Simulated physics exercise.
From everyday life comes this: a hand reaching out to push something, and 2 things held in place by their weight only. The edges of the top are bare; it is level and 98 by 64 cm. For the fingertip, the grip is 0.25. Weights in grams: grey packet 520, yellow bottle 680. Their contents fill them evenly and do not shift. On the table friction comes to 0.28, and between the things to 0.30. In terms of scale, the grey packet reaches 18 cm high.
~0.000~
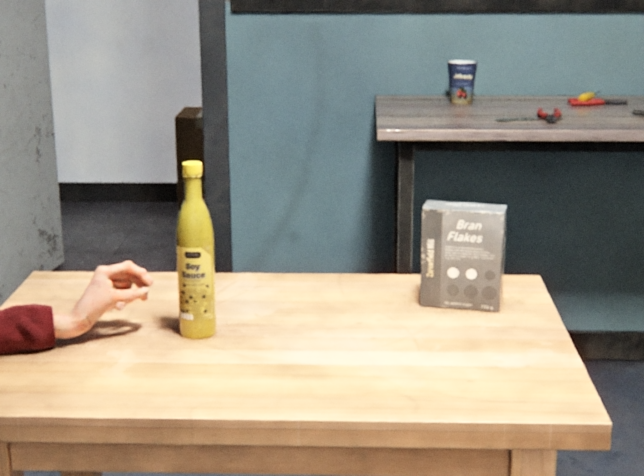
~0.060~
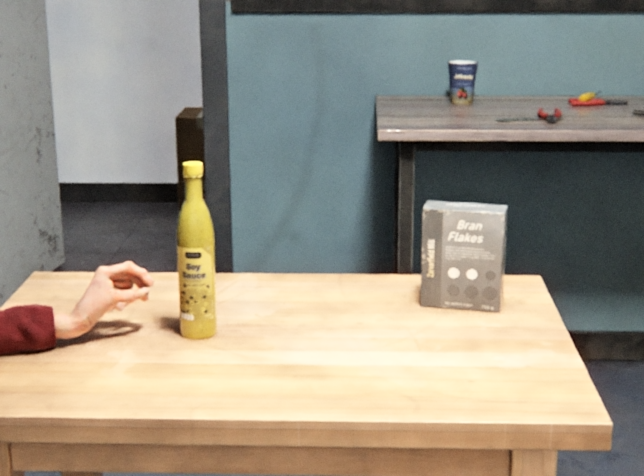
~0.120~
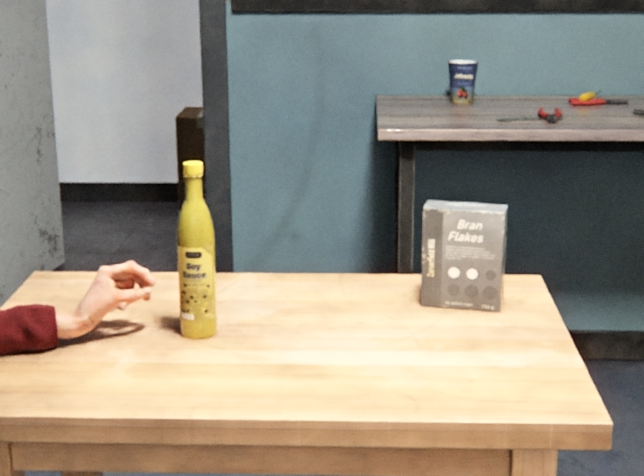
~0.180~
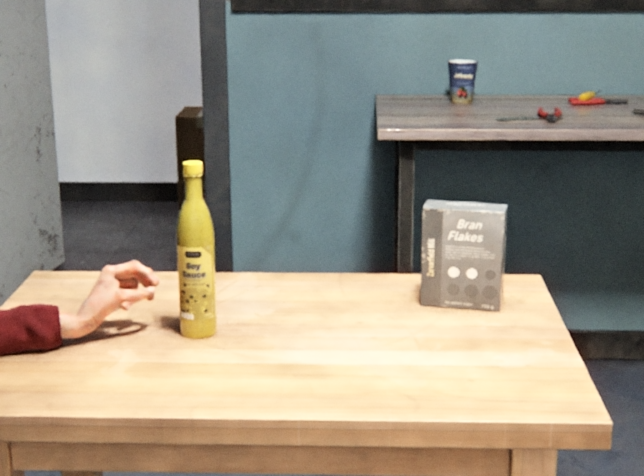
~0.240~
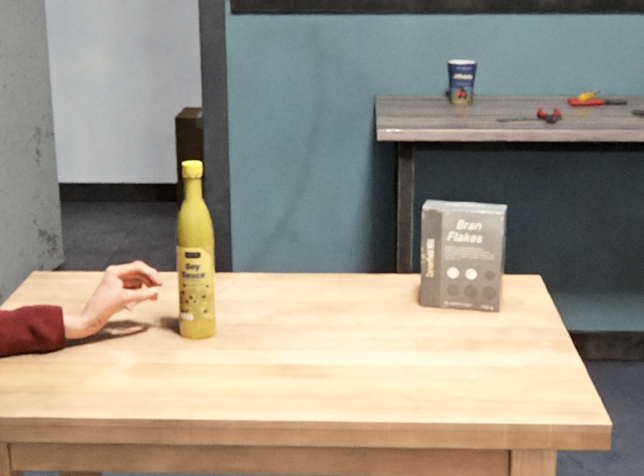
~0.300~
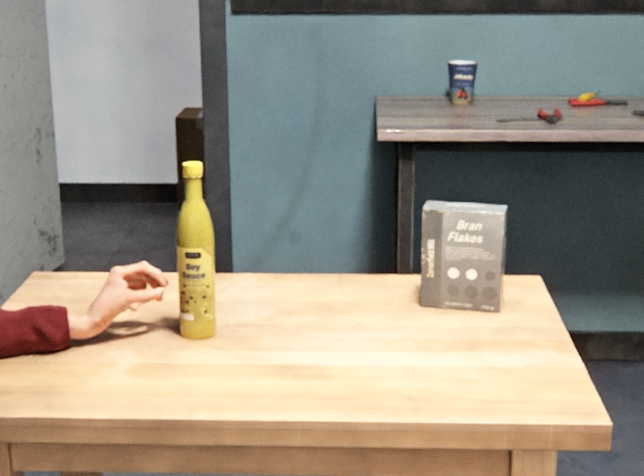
A hand in a dark red sleeve inching slightly right toward a yellow bottle on a wooden table, grey packet standing still.
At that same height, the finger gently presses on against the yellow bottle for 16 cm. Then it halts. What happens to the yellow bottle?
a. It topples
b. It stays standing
It stays standing (b).
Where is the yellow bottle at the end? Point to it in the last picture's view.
(294, 251).
After 0.80 s, hand has come 8 cm; yellow bottle slid 4 cm near (219, 250).
After 1.20 s, hand has come 13 cm; yellow bottle slid 9 cm near (249, 250).
After 1.60 s, hand has come 18 cm; yellow bottle slid 13 cm near (278, 250).
At rest (2.4 s), not toppled but over 5 cm from the start, yellow bottle; grey packet in place, give or take 5 cm. Seen from the same camera at the end, yellow bottle near (294, 251).
